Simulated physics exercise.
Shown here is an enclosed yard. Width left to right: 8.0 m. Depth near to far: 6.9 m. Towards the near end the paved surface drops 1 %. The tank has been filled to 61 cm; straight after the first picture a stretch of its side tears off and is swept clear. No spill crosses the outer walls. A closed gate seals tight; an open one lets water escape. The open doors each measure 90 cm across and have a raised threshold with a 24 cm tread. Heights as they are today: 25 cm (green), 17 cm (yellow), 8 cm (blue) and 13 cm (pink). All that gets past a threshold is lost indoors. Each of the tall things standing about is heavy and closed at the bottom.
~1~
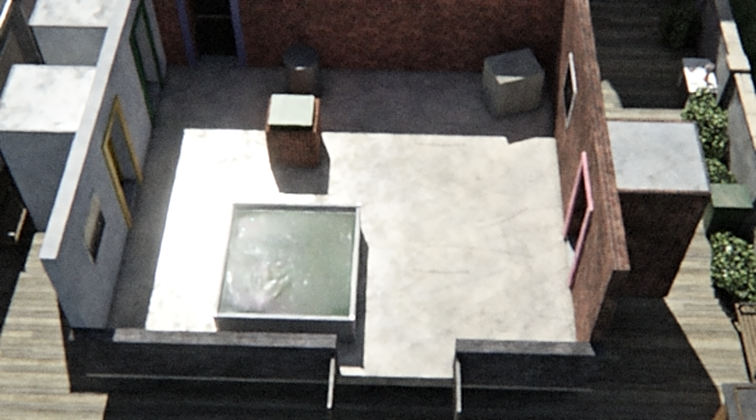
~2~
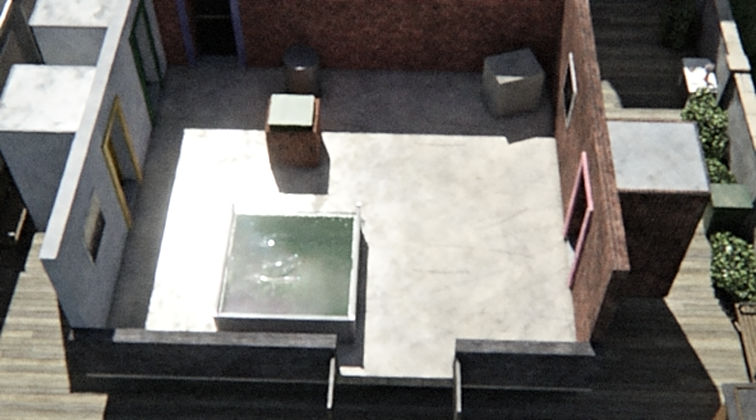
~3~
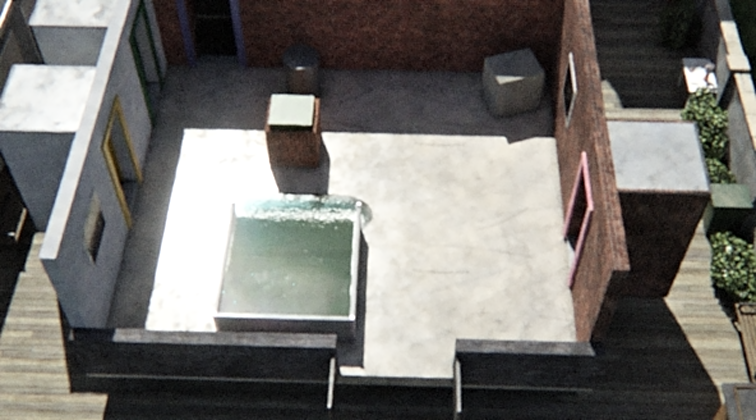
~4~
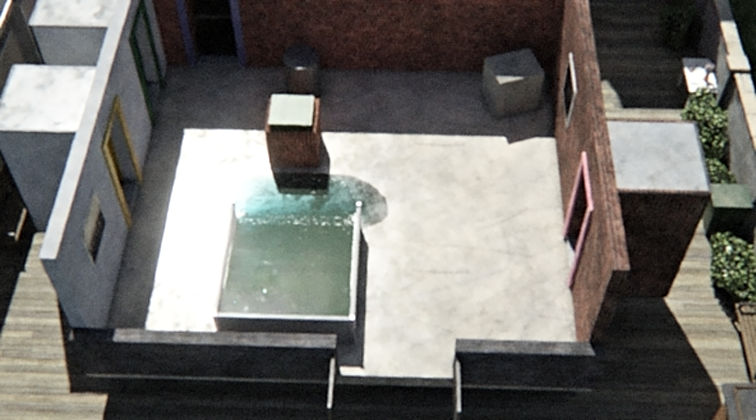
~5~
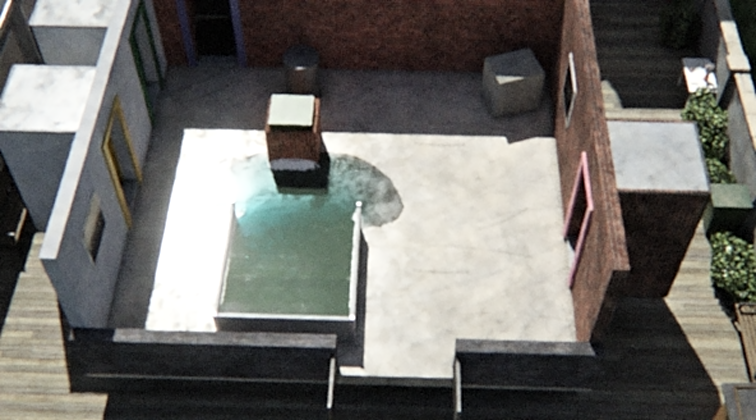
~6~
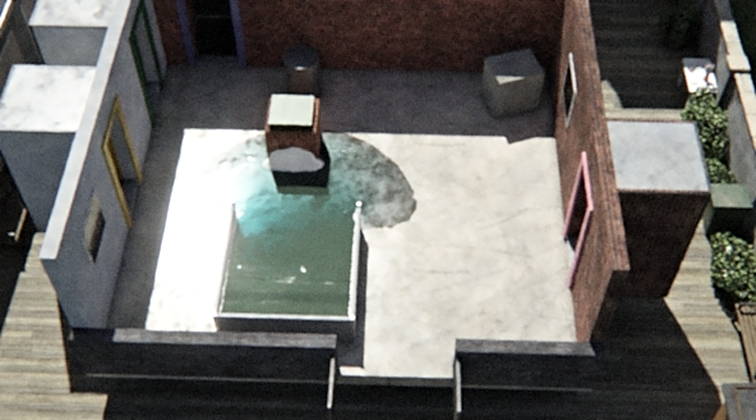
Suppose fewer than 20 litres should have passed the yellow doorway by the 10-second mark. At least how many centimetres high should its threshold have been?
I would say at least 8 cm.
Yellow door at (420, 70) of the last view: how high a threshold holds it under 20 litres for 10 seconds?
About 14.0 cm.
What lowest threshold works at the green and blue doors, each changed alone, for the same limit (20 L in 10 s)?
Close to 12.5 cm (green) and close to 12.5 cm (blue).
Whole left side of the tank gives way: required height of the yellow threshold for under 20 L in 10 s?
At least roughly 21 centimetres tall.
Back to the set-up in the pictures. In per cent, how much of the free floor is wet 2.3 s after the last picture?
Wet share: Near 50 %.
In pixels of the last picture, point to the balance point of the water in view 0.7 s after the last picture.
It lies near (300, 234) in the last picture.
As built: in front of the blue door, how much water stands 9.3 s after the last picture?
About 4.0 centimetres.
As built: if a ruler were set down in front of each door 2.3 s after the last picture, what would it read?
In cm: Green 16, yellow 9, blue 16, pink 0.
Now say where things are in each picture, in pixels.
Still water, 61 cm deep, in the tank at (290, 260); the yellow door at (124, 169) is dry, in the first frame.
The front is at a hidden place, 0.3 m from the gap on the far side; 0.5 m2 of floor is wet, 61 cm left at the back, in the second frame.
Water pours out on the far side and has run 0.7 m, to (252, 197); about 11 cm deep outside, 61 cm at the back, in the third frame.
The gap is on the far side, the front 1.2 m out at (299, 176); the back of the tank holds 61 cm, in the fourth frame.
The gap is on the far side, the front 1.8 m out at (329, 155); the back of the tank holds 61 cm, in the fifth frame.
The front is at (327, 134), 2.3 m from the gap on the far side; 6.1 m2 of floor is wet, 58 cm left at the back; the yellow door at (124, 169), 3.1 m from the gap, is still 1.4 m from the nearest water, in the sixth frame.
Then, 0.7 s after the last picture water covers 30 % of the floor, deepest (40 cm) near (301, 183); it has not reached the yellow door.
Then, 2.3 s after the last picture water covers 50 % of the floor, deepest (30 cm) near (167, 66); 9 cm at the yellow door, 0 litres in over its 17 cm threshold.
Then, 9.3 s after the last picture water covers 100 % of the floor, deepest (12 cm) near (521, 367); 4 cm at the yellow door, 0 litres in over its 17 cm threshold.
At the yellow door as built, the water peaked near 12 cm, 3.1 s after the last picture.
Run again over the same 10 s with other heights there, 32 litres in over 7 cm, 8 litres over 10 cm. The limit of 20 litres is kept from about 8 cm up.
